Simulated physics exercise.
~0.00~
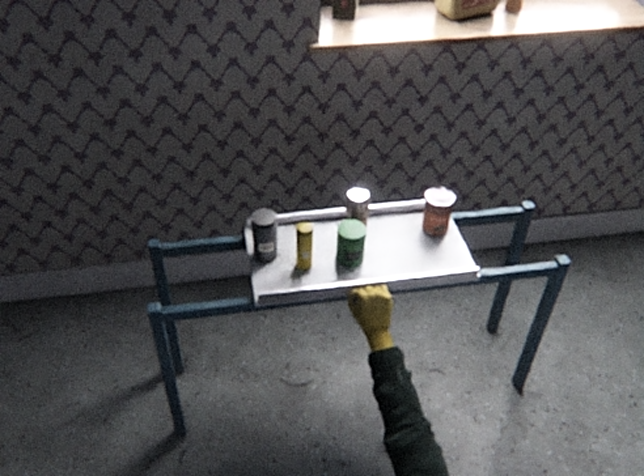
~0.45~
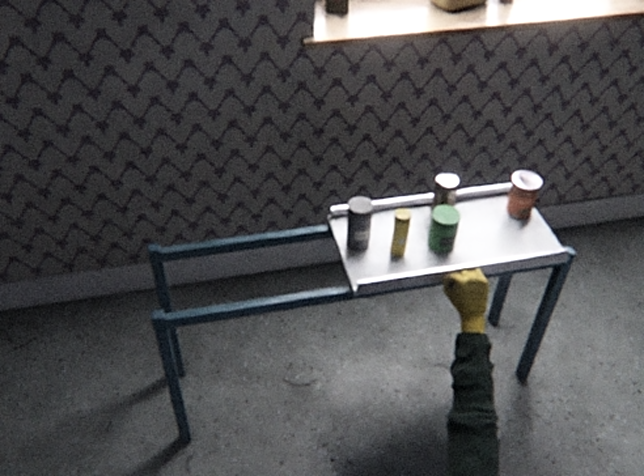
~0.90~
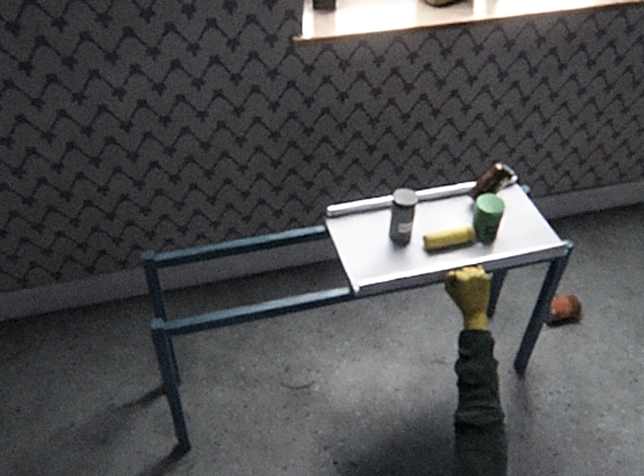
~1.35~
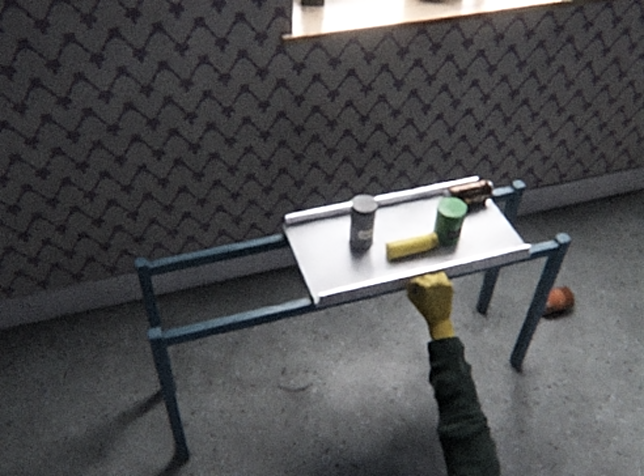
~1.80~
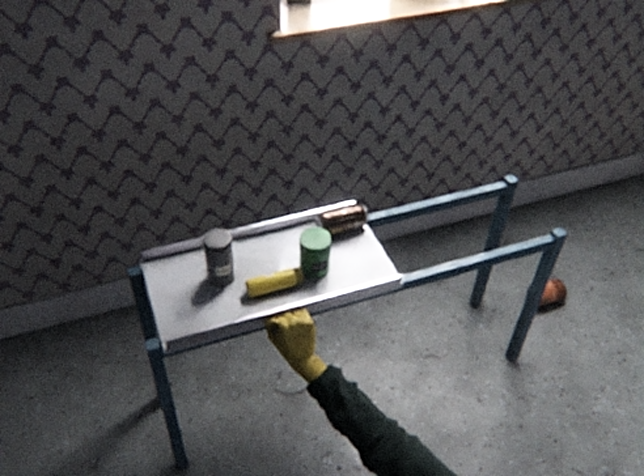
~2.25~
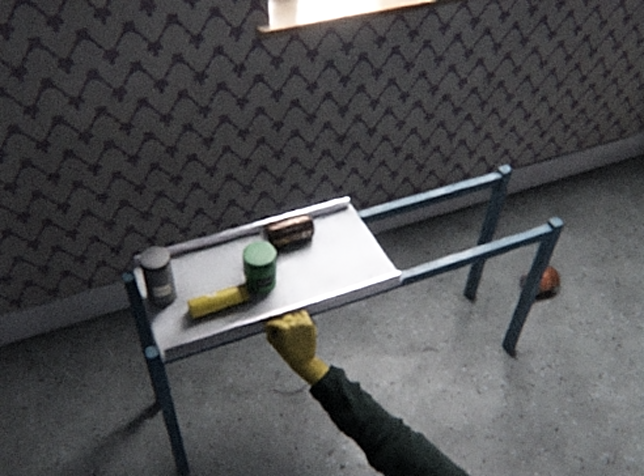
The clip shows a gloved hand sliding a white tray of five containers right along blue runners, where the orange tin drops to the floor and the yellow shaker and brown can tip over, then left to the far end, the grey and green jars still upright.
